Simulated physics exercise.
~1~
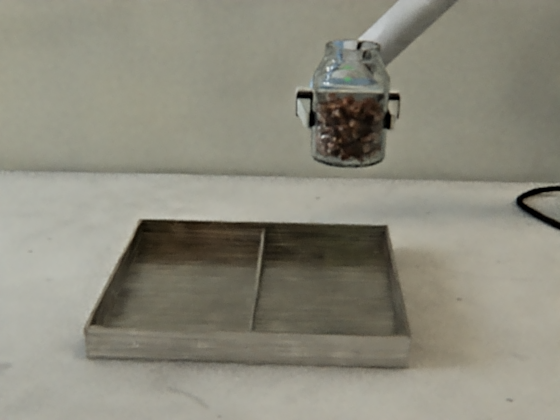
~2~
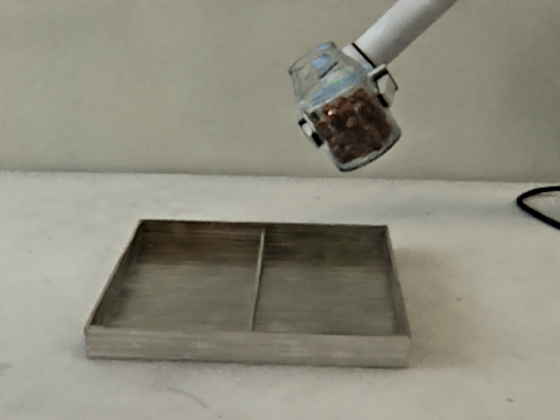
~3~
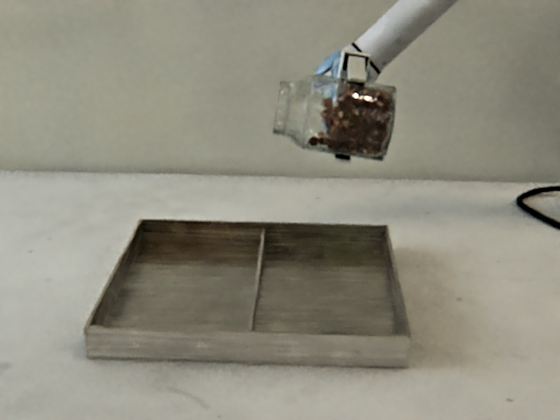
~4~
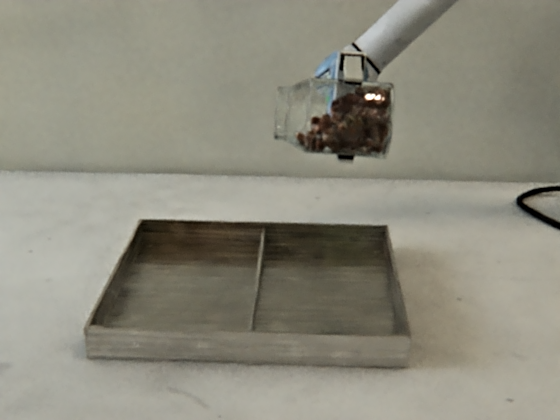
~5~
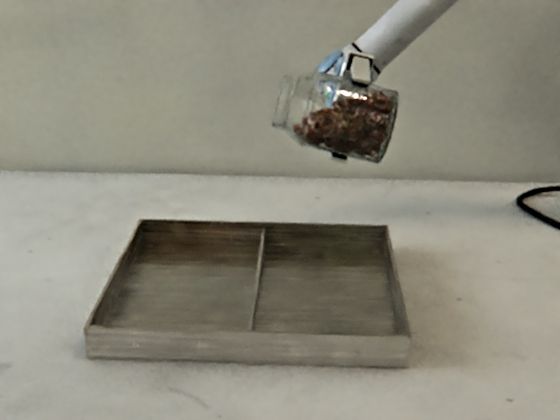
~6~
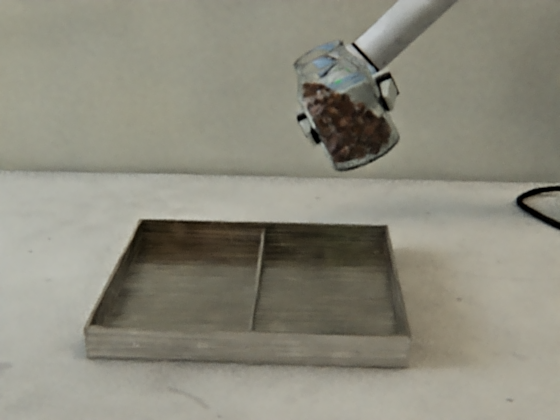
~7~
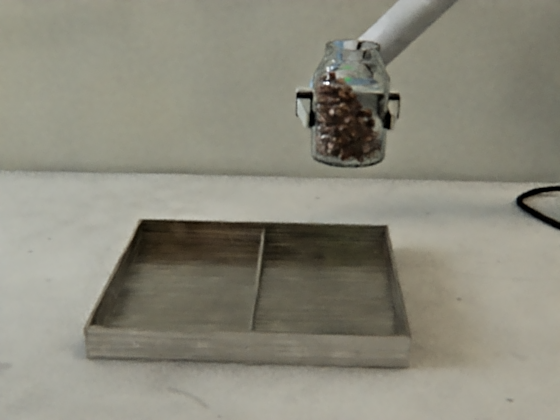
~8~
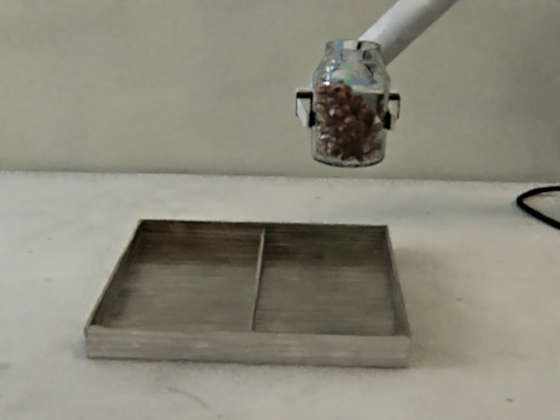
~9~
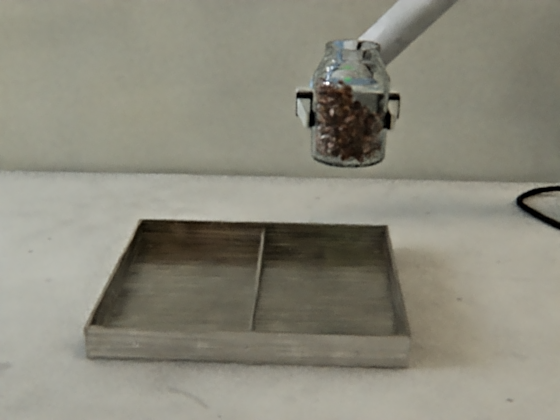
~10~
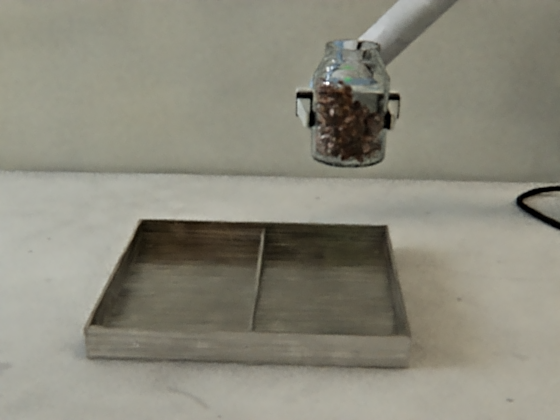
We see a robot arm holding a glass jar of brown pellets above a divided, empty tray. The arm tips the jar leftward onto its side, pauses, then turns it upright again, with the pellets still inside and the tray still empty.
